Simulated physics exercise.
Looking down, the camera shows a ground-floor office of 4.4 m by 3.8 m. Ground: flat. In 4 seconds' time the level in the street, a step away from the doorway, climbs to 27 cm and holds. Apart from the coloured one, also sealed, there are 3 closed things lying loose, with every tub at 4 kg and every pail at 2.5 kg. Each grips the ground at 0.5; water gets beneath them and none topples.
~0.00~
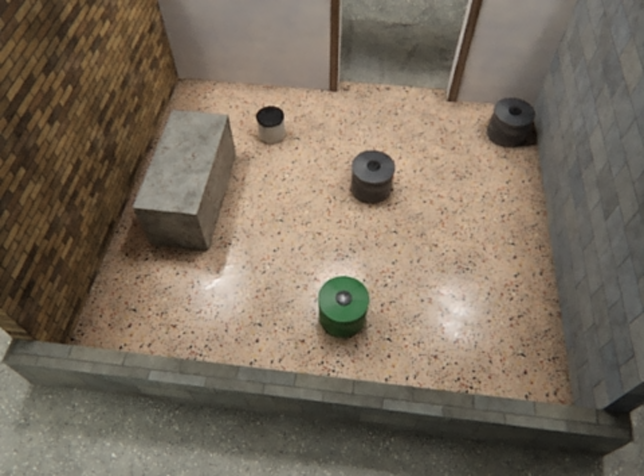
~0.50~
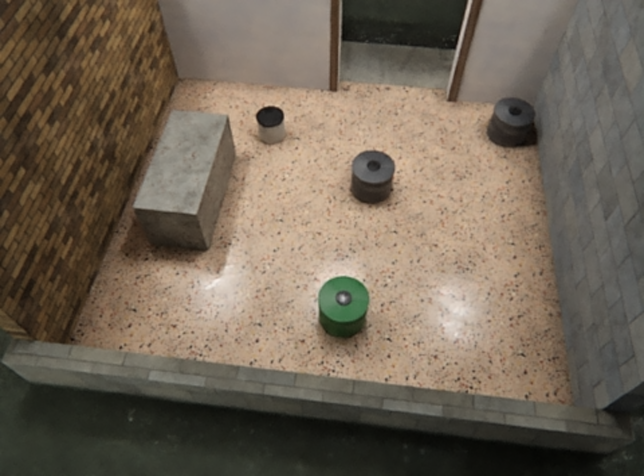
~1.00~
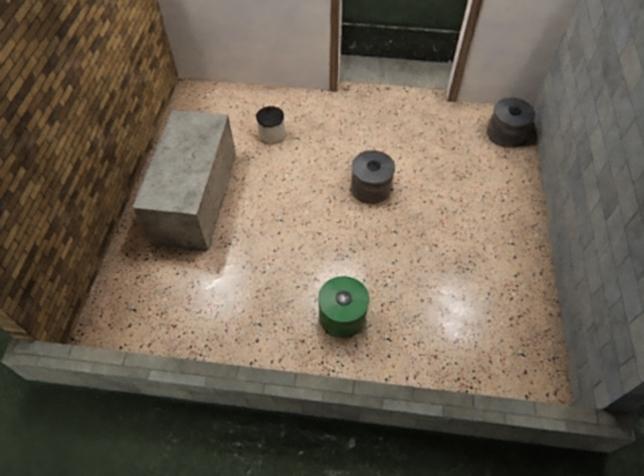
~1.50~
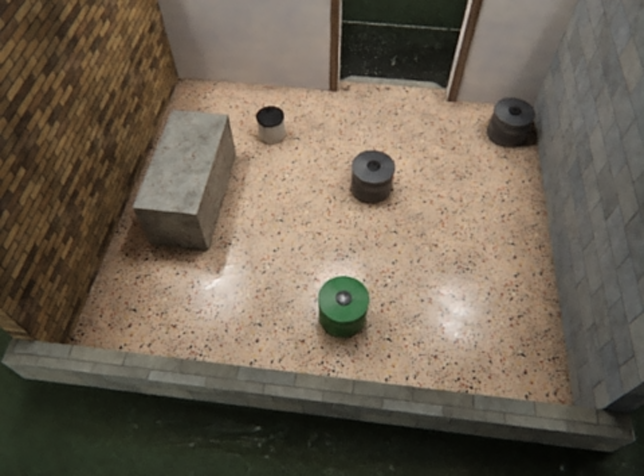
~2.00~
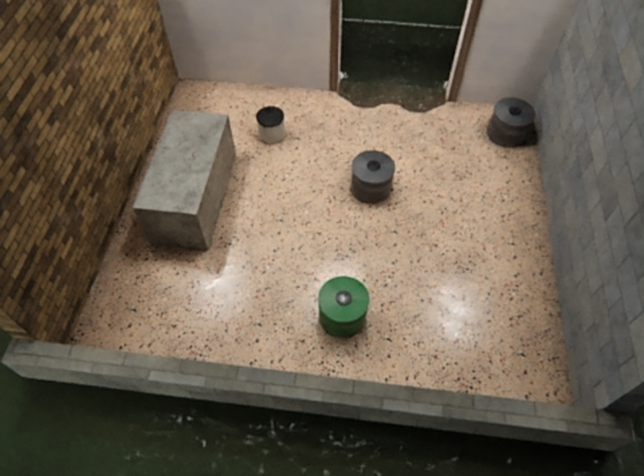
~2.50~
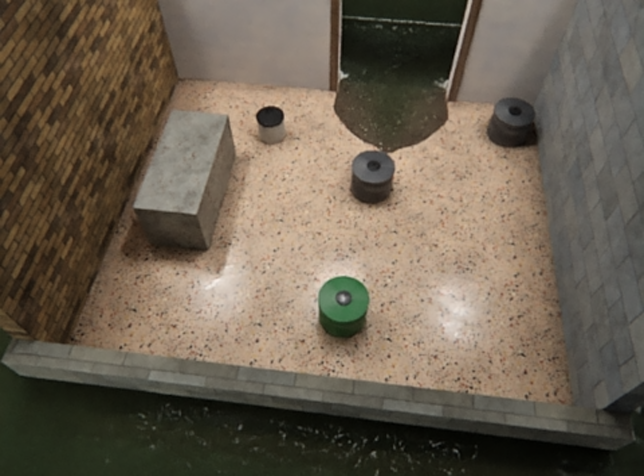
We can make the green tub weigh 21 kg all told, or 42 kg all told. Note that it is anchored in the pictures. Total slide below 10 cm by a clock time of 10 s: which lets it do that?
The high one.
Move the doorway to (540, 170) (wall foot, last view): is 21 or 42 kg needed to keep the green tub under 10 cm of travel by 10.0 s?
Okay, so the light mass does it.
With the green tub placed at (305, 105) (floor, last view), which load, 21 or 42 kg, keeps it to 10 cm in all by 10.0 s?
Outcome - success with both.
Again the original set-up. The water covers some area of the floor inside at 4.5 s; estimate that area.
Roughly 9.5 m2.
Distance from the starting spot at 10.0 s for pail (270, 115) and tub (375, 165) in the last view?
Shifts: 20 cm / 250 cm.
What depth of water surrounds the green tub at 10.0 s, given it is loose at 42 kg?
Close to 15 cm deep.
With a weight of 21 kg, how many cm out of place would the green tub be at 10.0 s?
Shift: Roughly 80 cm.
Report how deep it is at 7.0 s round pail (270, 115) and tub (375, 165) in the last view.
Close to 2 and 13 centimetres.
After 3.5 s the green tub would be 0 cm from its start with 21 kg and 0 cm from its start with 42 kg; 0 cm of water round it then.
After 4.5 s the green tub would be 0 cm from its start with 21 kg and 0 cm from its start with 42 kg; 1 cm of water round it then.
After 7.0 s the green tub would be 0 cm from its start with 21 kg and 0 cm from its start with 42 kg; 10 cm of water round it then.
After 10.0 s the green tub would be 80 cm from its start with 21 kg and 0 cm from its start with 42 kg; 15 cm of water round it then.
